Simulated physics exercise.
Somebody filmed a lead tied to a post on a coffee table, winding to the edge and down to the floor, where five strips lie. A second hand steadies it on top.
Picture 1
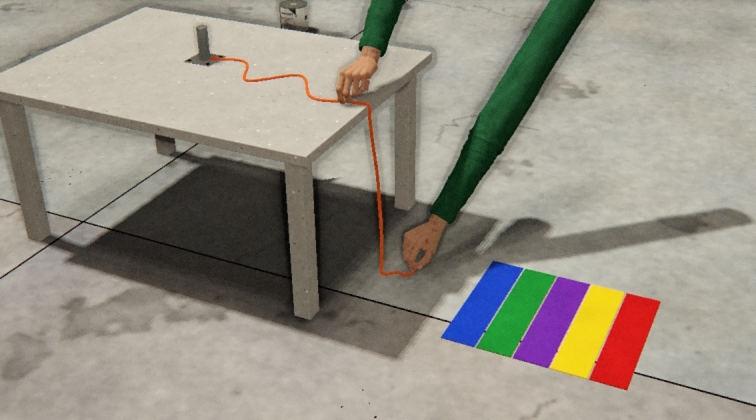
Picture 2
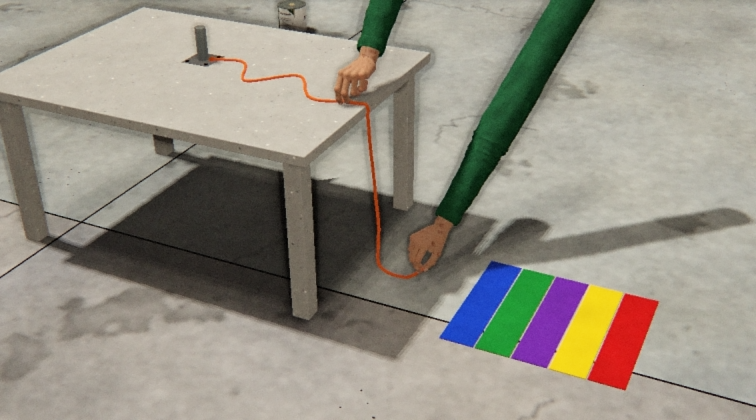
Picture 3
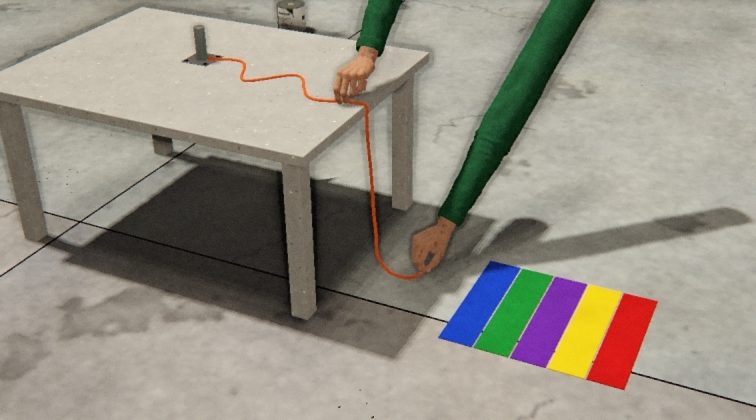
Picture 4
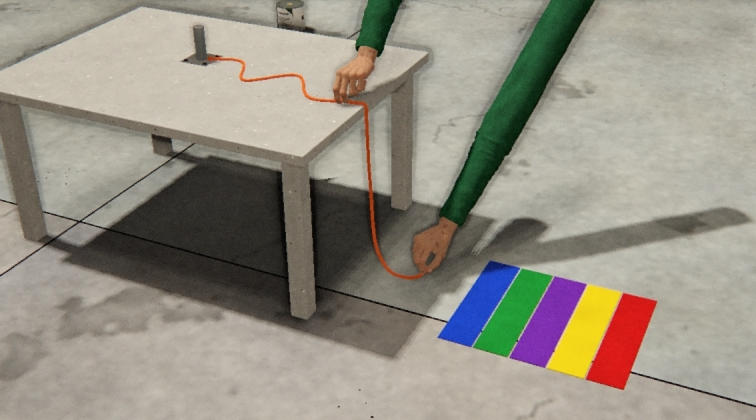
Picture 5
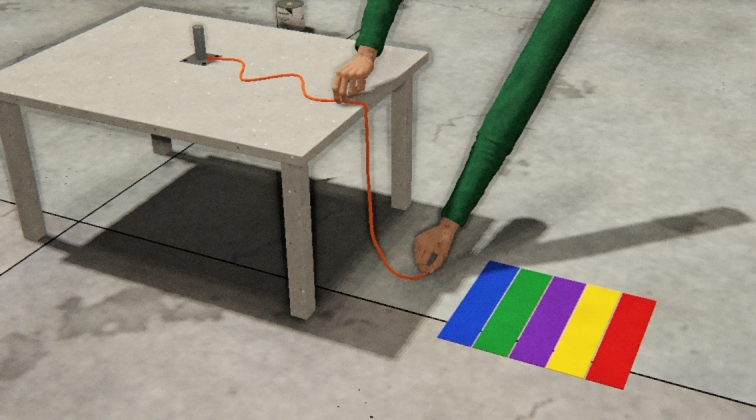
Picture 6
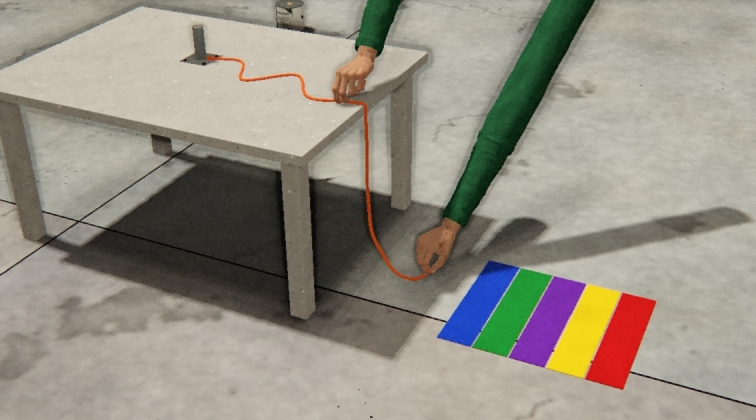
To begin with, an orange lead runs from a post across a pale table and over its edge, one green-sleeved hand at the edge and another holding the low end near five coloured strips. The lower hand then shifts very slightly right with the lead, while the upper hand barely moves.
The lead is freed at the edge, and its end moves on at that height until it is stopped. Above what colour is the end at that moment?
The end stops over the yellow strip.
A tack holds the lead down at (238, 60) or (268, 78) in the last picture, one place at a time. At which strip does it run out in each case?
Try by try: Yellow; purple.
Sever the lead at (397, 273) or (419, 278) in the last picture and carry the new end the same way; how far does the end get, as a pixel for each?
Near (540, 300) and (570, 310).
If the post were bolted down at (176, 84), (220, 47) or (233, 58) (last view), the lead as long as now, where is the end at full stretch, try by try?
Try by try, around (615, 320), (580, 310) and (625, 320).
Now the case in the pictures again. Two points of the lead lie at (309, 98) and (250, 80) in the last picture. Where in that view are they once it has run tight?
Near (371, 106) and (281, 78).
A little later, end near (529, 297); over green.
Next, end near (568, 307); over purple.
When it is tight, end near (592, 313); over yellow. It gets as far as the yellow strip.
